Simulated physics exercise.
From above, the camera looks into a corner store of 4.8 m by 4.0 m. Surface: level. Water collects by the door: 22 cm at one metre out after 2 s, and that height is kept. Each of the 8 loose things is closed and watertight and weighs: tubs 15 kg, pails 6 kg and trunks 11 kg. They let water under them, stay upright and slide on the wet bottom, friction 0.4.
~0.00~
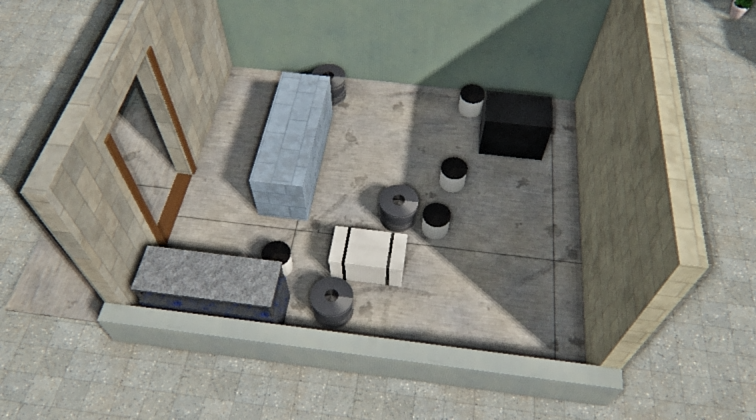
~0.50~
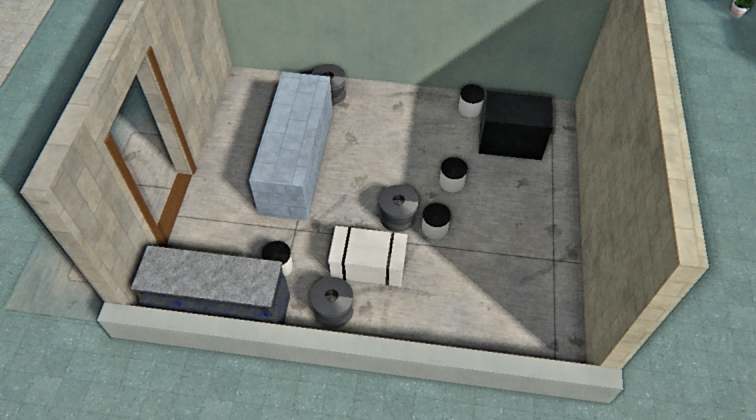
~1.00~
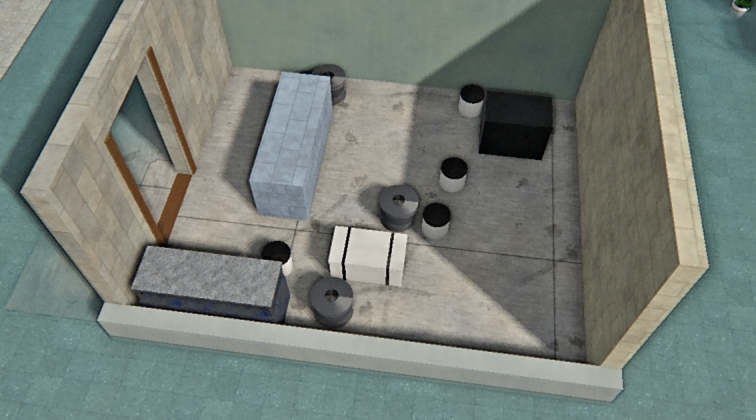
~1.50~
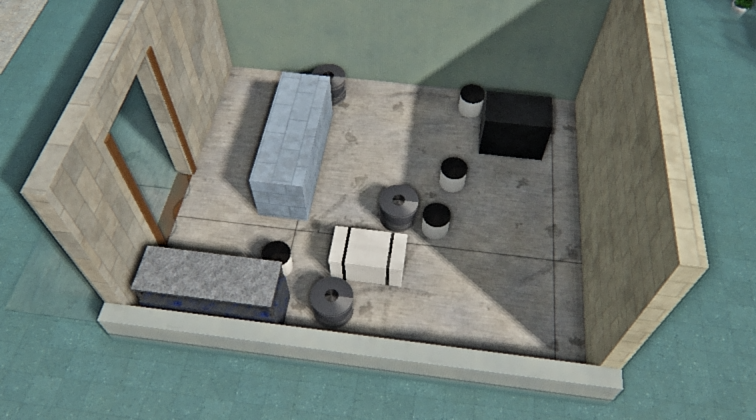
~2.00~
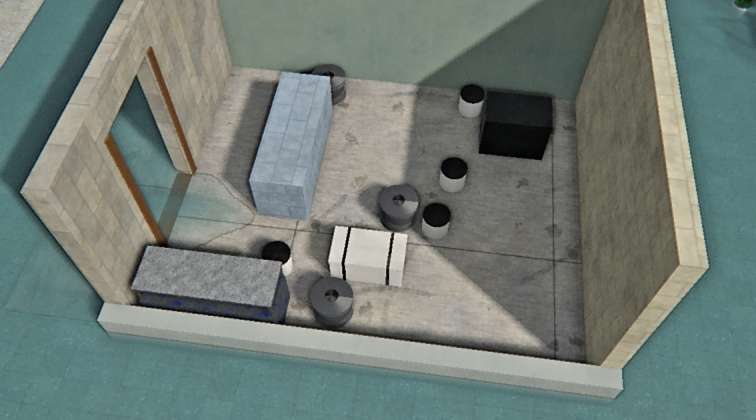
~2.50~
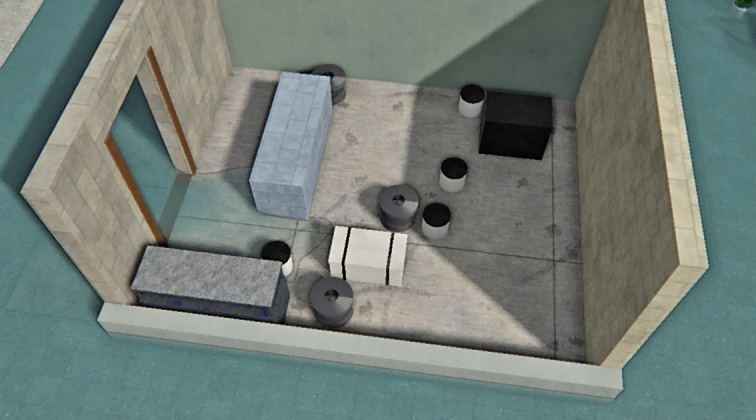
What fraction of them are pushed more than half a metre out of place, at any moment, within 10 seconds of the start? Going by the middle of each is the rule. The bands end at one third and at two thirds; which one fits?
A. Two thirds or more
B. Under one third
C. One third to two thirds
One third to two thirds.
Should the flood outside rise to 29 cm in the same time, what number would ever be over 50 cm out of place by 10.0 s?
4.
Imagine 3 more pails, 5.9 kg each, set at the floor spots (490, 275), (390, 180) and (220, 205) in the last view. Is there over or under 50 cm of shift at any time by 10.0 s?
In order: Above the mark, below the mark, above the mark.
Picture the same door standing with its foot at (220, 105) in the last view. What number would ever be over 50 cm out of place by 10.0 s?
Result: 5 of them.
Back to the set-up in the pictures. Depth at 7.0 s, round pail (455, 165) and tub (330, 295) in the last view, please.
About 0 and 5 cm.
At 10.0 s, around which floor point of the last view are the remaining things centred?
I'd put it close to (441, 198) in the last view.
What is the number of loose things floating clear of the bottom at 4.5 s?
0.
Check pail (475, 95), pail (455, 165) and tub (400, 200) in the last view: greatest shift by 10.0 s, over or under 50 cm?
Taking them in turn, the first is within the limit, the second within the limit and the third within the limit.
After 3.5 s 1 of 8 are over 50 cm from their spots; 1 afloat.
After 4.5 s 2 of 8 are over 50 cm from their spots; 0 afloat.
After 7.0 s 2 of 8 are over 50 cm from their spots; 2 afloat.
After 10.0 s 3 of 8 are over 50 cm from their spots, and 3 have been at some point; 4 afloat.
